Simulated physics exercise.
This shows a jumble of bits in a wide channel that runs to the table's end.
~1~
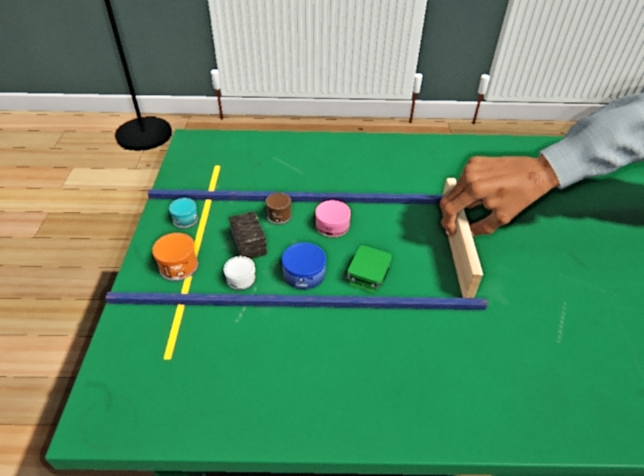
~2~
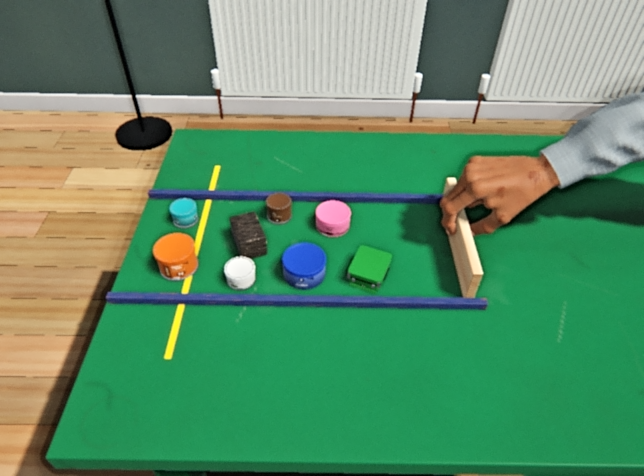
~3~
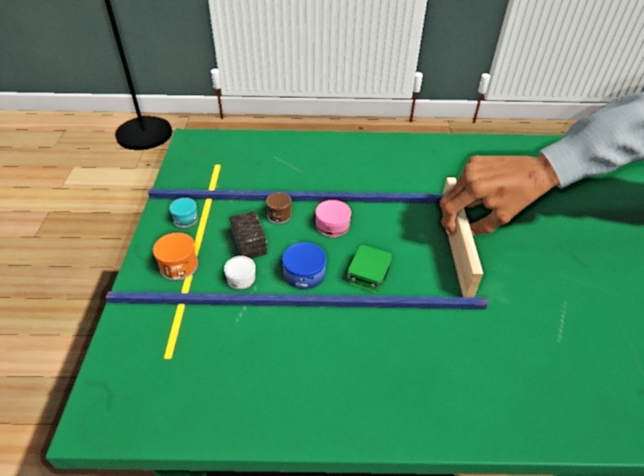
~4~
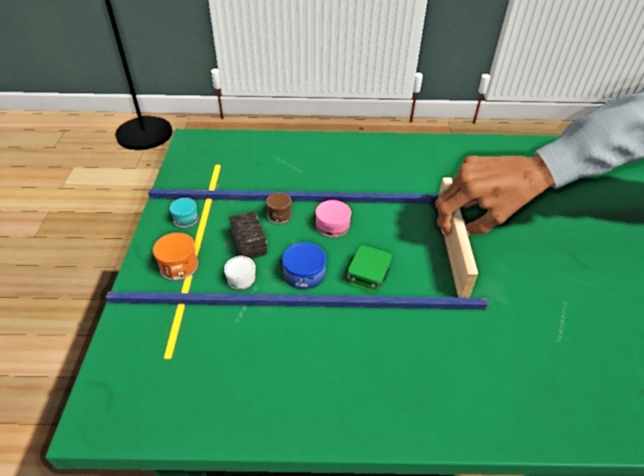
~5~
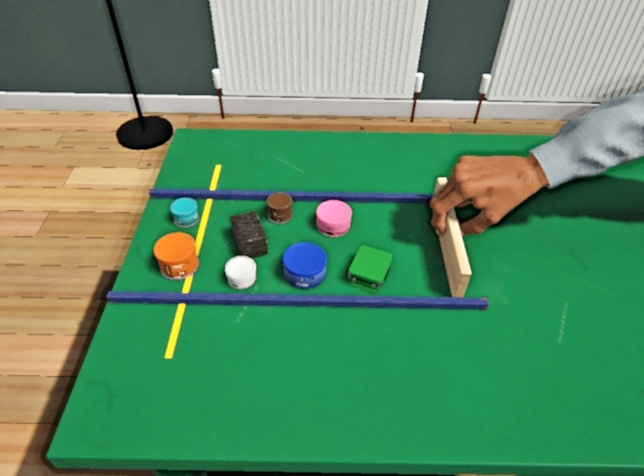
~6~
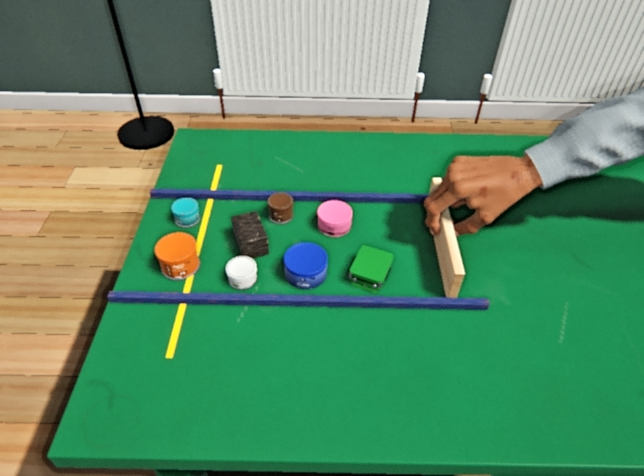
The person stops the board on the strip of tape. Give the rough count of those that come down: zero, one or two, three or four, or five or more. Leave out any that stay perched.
In the end the number that fall off is one or two.
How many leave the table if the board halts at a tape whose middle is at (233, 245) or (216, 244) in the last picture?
The counts: 0 and 0.
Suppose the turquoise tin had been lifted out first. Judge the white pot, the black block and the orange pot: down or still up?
The white pot tumbles off, the black block is kept, the orange pot tumbles off.
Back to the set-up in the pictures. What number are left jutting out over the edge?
It comes to 1.
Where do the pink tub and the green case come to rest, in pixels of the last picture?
The pink tub stops around (186, 220); the green case around (173, 270).
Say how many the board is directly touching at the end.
That makes 4.
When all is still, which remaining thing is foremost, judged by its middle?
Foremost is the blue tub.
Early on, none off yet; turquoise tin at rest near (186, 213); orange pot at rest near (178, 256); white pot at rest near (242, 273).
A while later, none off yet; turquoise tin at rest near (186, 213); orange pot at rest near (178, 256); white pot travelled about its own width near (211, 276).
Further along, none off yet; turquoise tin at rest near (186, 213); orange pot travelled about its own width near (149, 247); white pot travelled well along near (147, 280).
Finally, the number that fall off is one or two; lost, white pot and orange pot.
